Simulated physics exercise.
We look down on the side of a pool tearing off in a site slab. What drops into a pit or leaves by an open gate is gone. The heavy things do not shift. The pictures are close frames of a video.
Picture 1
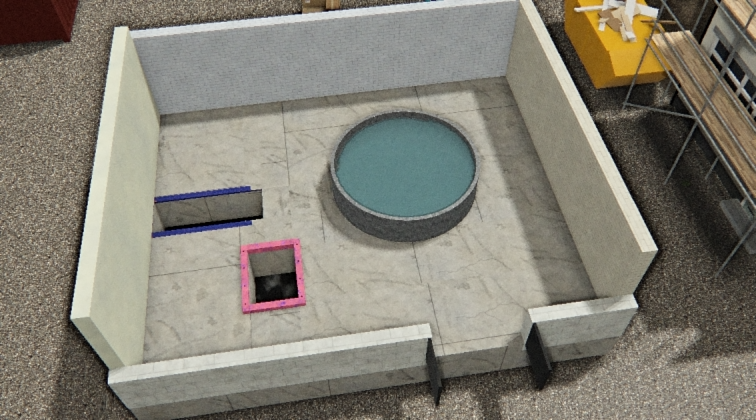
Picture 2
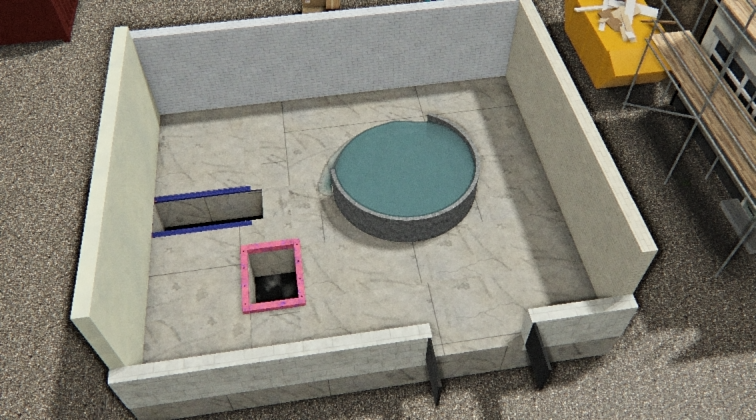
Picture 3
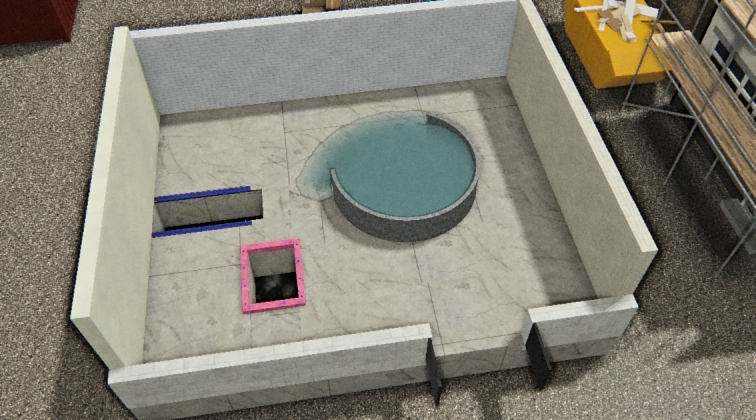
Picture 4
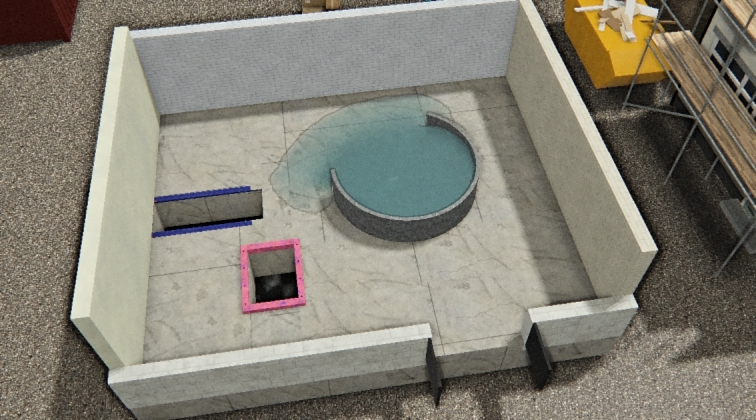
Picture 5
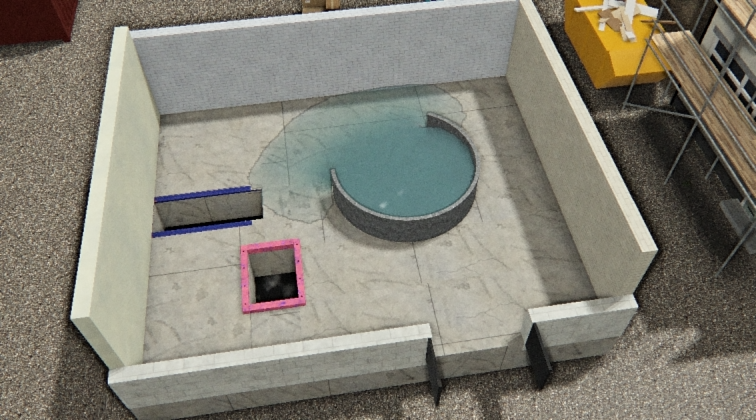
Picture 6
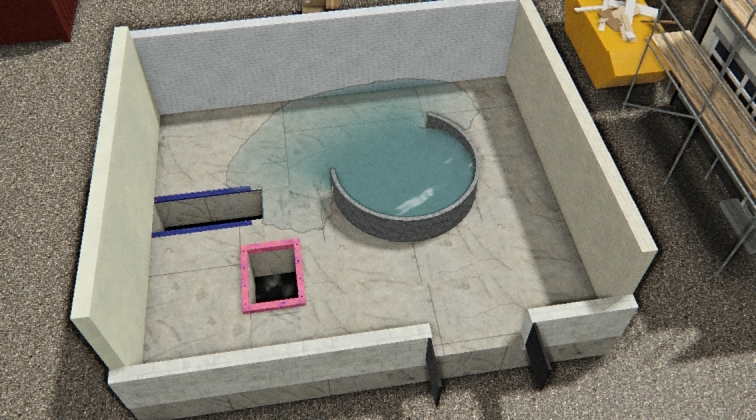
On a walled stone slab with a pink-edged pit and a blue-edged trench, the far left side of a round tank opens, and blue-green water pours out, spreading in a widening sheet toward the back wall and the trench.
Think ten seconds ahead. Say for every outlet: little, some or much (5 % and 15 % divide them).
The gate takes not even 5 %; the pink pit takes not even 5 %; the blue pit takes above 15 %.
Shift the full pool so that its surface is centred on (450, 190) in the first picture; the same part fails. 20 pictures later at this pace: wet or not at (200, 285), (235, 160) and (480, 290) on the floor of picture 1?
In turn: No water, under water, dry.
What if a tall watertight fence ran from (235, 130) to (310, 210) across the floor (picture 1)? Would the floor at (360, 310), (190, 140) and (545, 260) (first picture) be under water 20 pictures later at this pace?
One after the other: No water, under water, no water.
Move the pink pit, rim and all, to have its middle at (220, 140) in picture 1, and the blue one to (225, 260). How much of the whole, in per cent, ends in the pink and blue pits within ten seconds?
Per cent: Pink 20, blue 25.
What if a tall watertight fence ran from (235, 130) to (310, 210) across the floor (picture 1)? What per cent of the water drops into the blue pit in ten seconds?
Per cent: Blue 25.
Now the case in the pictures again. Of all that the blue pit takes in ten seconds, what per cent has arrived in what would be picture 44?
I make it 65 per cent.
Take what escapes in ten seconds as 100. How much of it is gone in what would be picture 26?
Close to 15 %.
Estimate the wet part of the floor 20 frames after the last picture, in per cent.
I make it 45 per cent.
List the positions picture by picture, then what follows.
In the first frame, still water in the round tank at (405, 164).
In the second frame, the front is at (328, 193), out from the gap on the round tank's far side.
In the third frame, water pours out on the round tank's far side and has run to a hidden place.
In the fourth frame, the front is at (444, 110), out from the gap on the round tank's far side.
In the fifth frame, water pours out on the round tank's far side and has run to (438, 90).
In the sixth frame, water pours out on the round tank's far side and has run to (232, 178).
A moment on, water covers 35 % of the floor; the gate 0 %, the pink pit 0 %, the blue pit 1 %.
Next, water covers 35 % of the floor; the gate 0 %, the pink pit 0 %, the blue pit 2 %.
Then, water covers 45 % of the floor; the gate 0 %, the pink pit 0 %, the blue pit 8 %.
Later, water covers 60 % of the floor; the gate 0 %, the pink pit 0 %, the blue pit 32 %.
In the end, water covers 75 % of the floor; the gate 2 %, the pink pit 0 %, the blue pit 49 %.
